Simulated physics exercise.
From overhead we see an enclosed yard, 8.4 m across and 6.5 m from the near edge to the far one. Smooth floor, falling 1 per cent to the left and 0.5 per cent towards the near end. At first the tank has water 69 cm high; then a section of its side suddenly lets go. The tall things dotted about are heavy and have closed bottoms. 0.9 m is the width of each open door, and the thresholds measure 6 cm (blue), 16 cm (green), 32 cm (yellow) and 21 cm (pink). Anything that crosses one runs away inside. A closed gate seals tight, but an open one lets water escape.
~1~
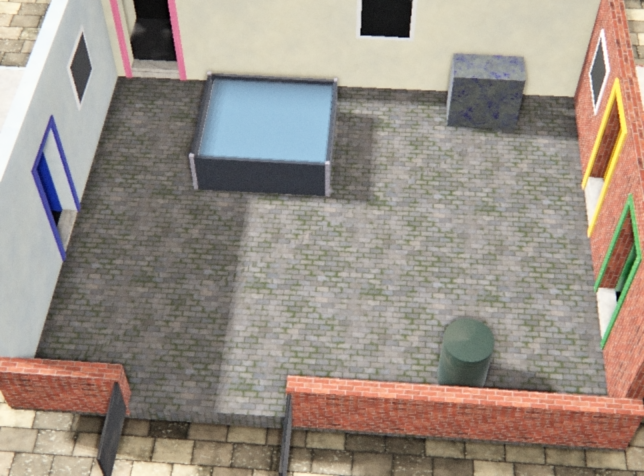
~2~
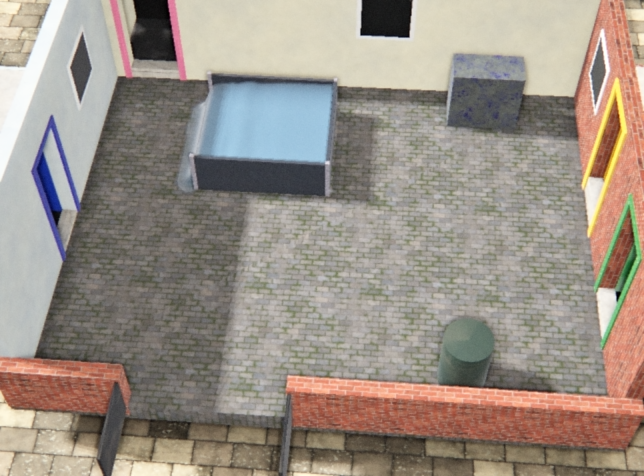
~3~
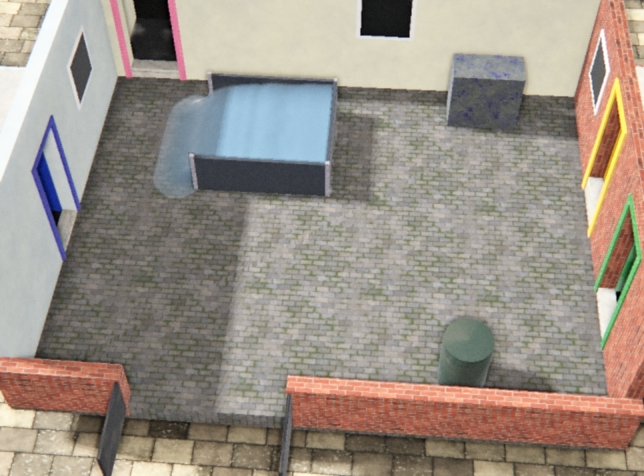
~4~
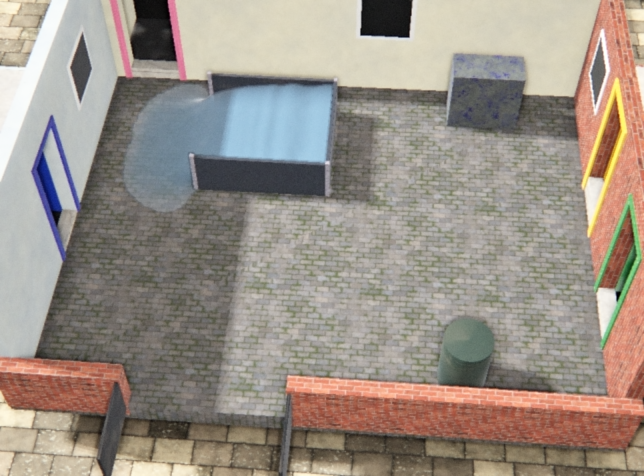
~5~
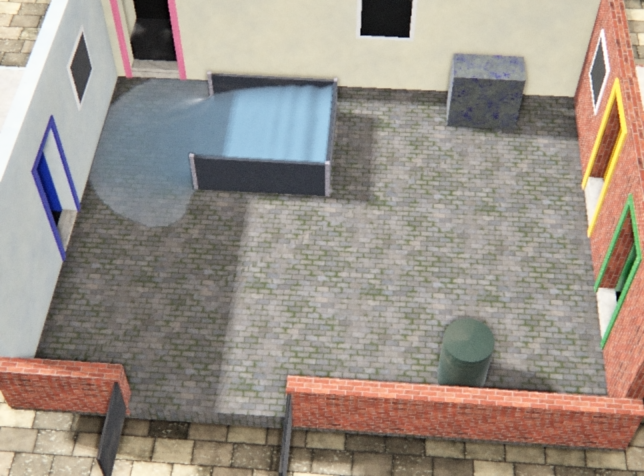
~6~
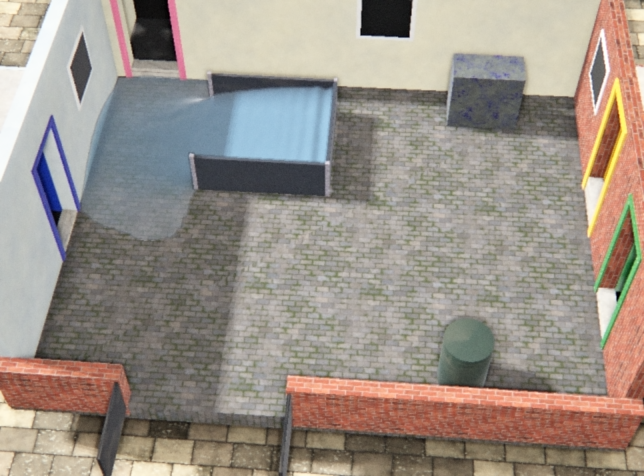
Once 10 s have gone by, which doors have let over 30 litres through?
Taking each door: The blue door has let over 30 litres through; the green door has not let over 30 litres through; the yellow door has not let over 30 litres through; the pink door has let over 30 litres through.
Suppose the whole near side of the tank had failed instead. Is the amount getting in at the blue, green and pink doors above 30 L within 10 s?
Door by door - blue: Within bounds, green: Within bounds, pink: Within bounds.
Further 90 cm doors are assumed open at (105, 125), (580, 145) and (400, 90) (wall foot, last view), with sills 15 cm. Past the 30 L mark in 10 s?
Result in order - more than that, not enough, not enough.
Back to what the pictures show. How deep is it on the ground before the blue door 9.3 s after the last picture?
About 6.0 cm.
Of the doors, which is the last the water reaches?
The answer is the green door.
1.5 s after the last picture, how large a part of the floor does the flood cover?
About 20 per cent.
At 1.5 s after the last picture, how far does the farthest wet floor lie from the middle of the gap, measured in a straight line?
About 5.2 m.
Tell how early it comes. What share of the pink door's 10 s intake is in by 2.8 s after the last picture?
95 per cent, roughly.
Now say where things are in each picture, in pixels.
The tank at (266, 121) is whole and still, 69 cm deep, in the first picture.
Water pours out at (206, 135) and has run 1.1 m, to a hidden place; typically 8 cm deep outside, 69 cm at the tank's back, in the second picture.
The front is at (194, 98), 1.2 m from the gap at (206, 137); 1.5 m2 of floor is under water; 69 cm left at the back of the tank, in the third picture.
Water pours out at (206, 138) and has run 1.6 m, to (177, 90); typically 11 cm deep outside, 69 cm at the tank's back, in the fourth picture.
The front is at (95, 180), 2.0 m from the gap at (206, 138); 5.2 m2 of floor is under water; 62 cm left at the back of the tank, in the fifth picture.
Water pours out at (206, 138) and has run 2.4 m, to (81, 204); typically 9 cm deep outside, 57 cm at the tank's back, in the sixth picture.
Then, 0.7 s after the last picture water covers 15 % of the floor and is deepest (53 cm) near (118, 78); blue door 15 cm at the sill, 5 L in, green door not reached, yellow door not reached, pink door 25 cm at the sill, 1 L in.
Then, 1.5 s after the last picture water covers 20 % of the floor and is deepest (46 cm) near (116, 85); blue door 17 cm at the sill, 38 L in, green door not reached, yellow door not reached, pink door 37 cm at the sill, 44 L in.
Then, 2.8 s after the last picture water covers 35 % of the floor and is deepest (28 cm) near (45, 364); blue door 12 cm at the sill, 83 L in, green door not reached, yellow door not reached, pink door 27 cm at the sill, 112 L in.
Then, 5.3 s after the last picture water covers 55 % of the floor and is deepest (18 cm) near (27, 385); blue door 9 cm at the sill, 110 L in, green door not reached, yellow door not reached, pink door 10 cm at the sill, 120 L in.
Then, 9.3 s after the last picture water covers 85 % of the floor and is deepest (10 cm) near (27, 385); blue door 6 cm at the sill, 116 L in, green door 3 cm at the sill, 0 L in, yellow door 1 cm at the sill, 0 L in, pink door 6 cm at the sill, 120 L in.
